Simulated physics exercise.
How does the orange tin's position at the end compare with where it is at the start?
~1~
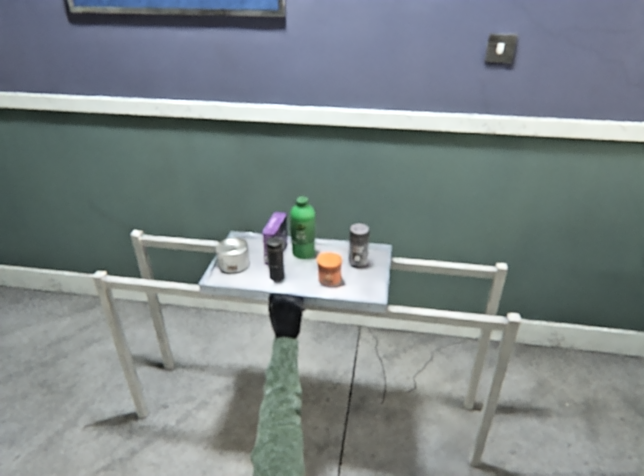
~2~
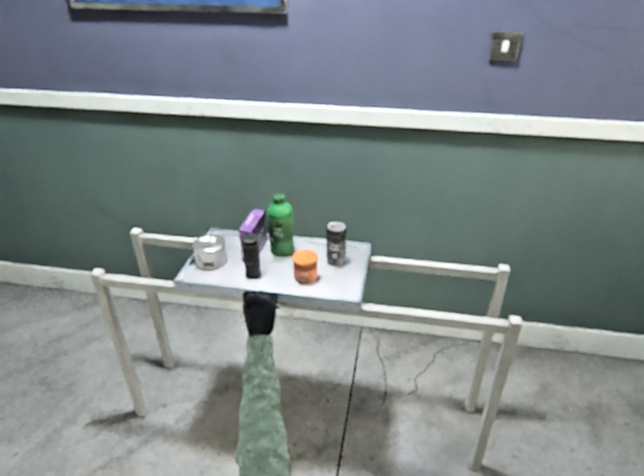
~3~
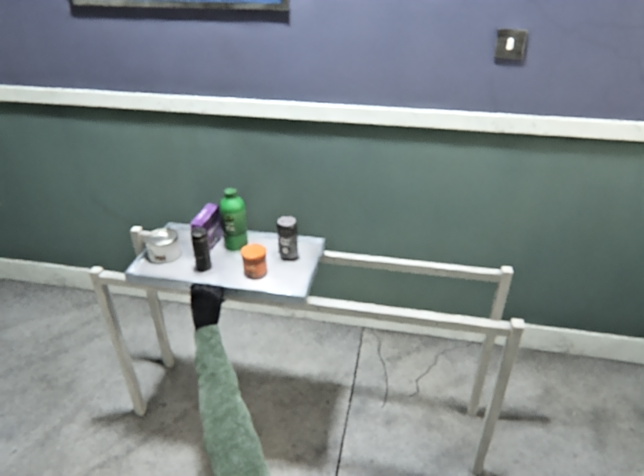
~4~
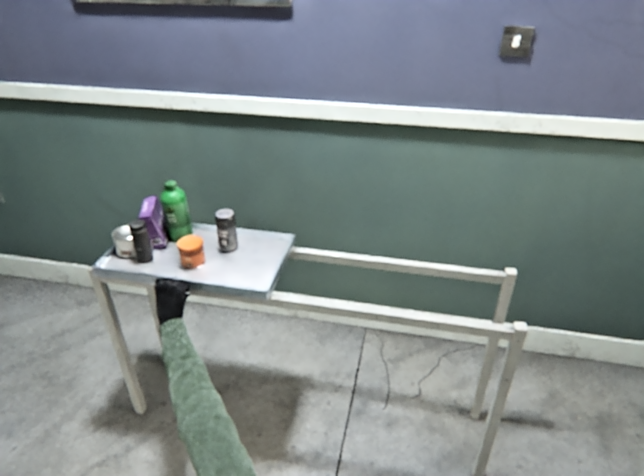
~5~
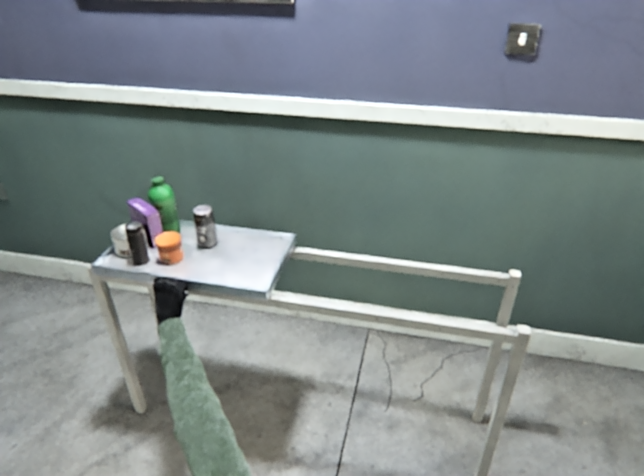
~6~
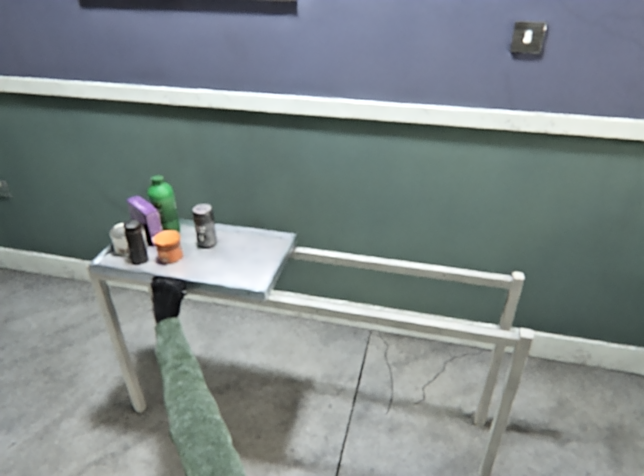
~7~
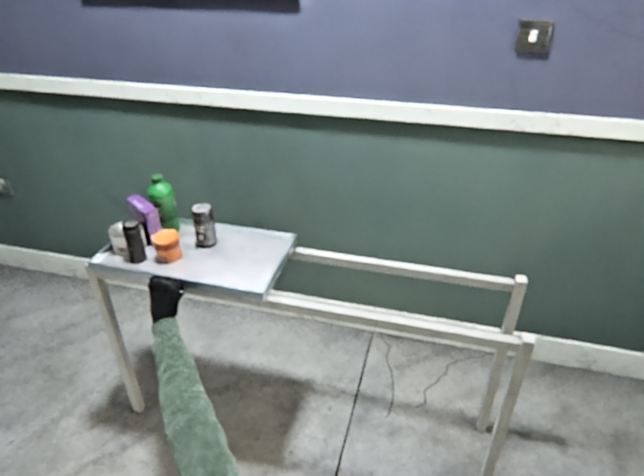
At the start the orange tin is near the middle of the rails, toward the right side of the tray. By the end it is near the left end of the rails, on the left part of the tray close to the black shaker.
